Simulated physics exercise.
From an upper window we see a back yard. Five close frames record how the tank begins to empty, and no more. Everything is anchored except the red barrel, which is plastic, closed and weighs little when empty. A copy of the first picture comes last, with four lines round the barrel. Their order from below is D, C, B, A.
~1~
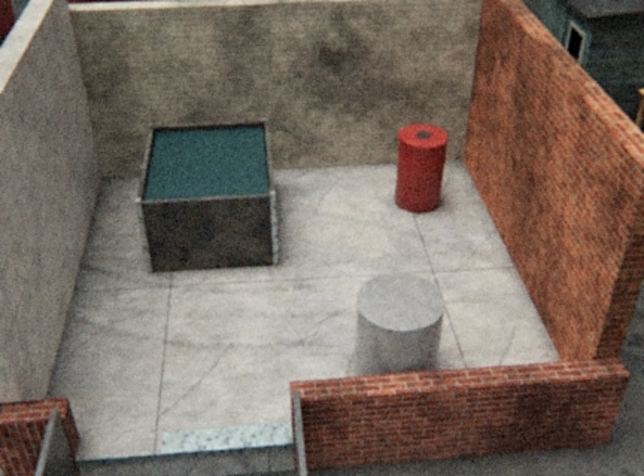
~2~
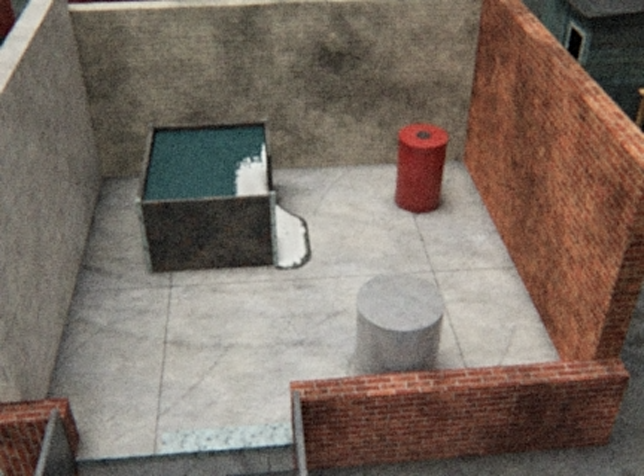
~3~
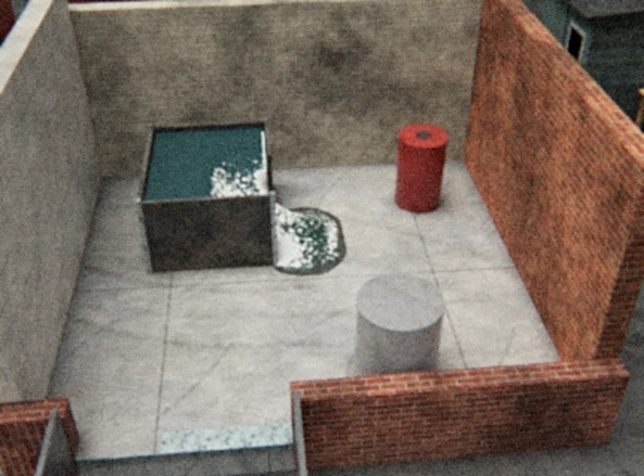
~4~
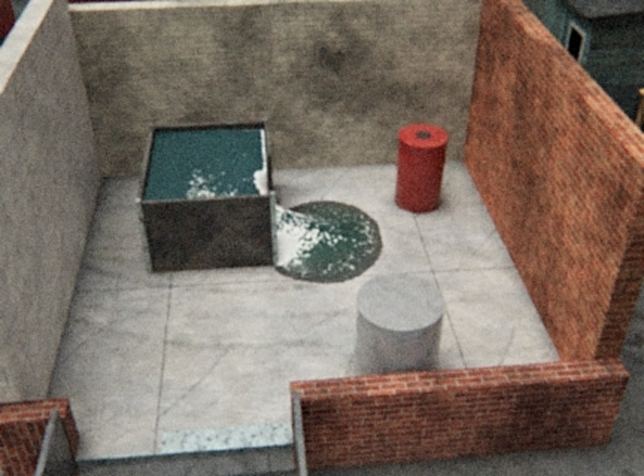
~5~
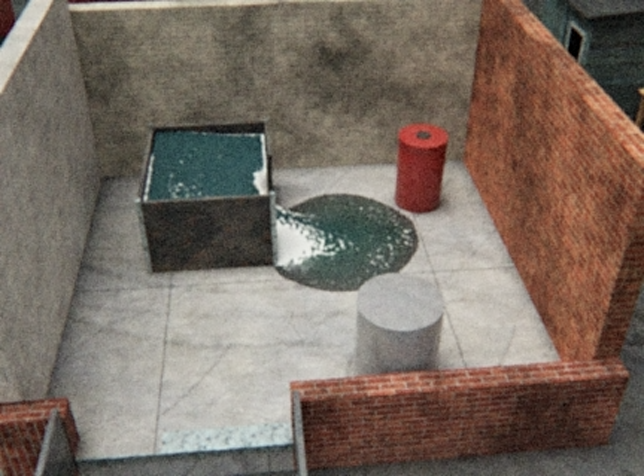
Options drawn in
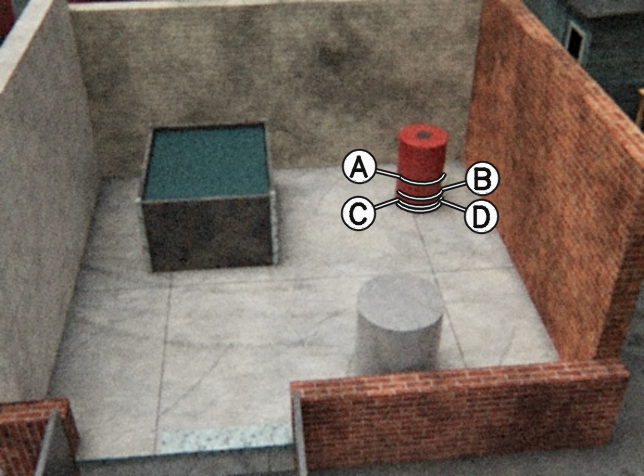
In a walled back yard, a dark tank full of green water stands left of a red barrel and a grey cylinder. White, foaming water bursts from the tank's right side onto the bare ground, then spreads rightward in a widening, rounded green pool, while the barrel and cylinder stay still.
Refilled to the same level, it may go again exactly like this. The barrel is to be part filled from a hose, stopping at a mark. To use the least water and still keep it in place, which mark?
Go for A.
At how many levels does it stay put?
One of the four.
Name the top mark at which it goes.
B it is.
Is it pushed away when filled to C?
Yes, that goes wrong.
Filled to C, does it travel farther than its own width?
Yes, clearly.
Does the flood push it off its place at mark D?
Yes.
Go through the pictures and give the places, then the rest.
Lid of the red barrel at (423, 135); tank full, its middle at (208, 164); open gate at (181, 393), in the first picture.
In the second picture, 2 % of the ground under water, its edge towards the barrel at (298, 224).
In the third picture, 5 % of the ground under water, its edge towards the barrel at (327, 216).
In the fourth picture, 8 % of the ground under water, its edge towards the barrel at (357, 212).
Lid of the red barrel at (423, 135); 13 % of the ground under water, its edge towards the barrel at (387, 210), in the fifth picture.
In white, A at (425, 183); B at (423, 198); C at (423, 206); D at (422, 211); from the bottom up D, C, B, A.
If A is chosen, it does not move.
If B is chosen, it is pushed about its own width away.
If C is chosen, it is pushed about its own width away.
If D is chosen, it is pushed about 3 times its own width away.
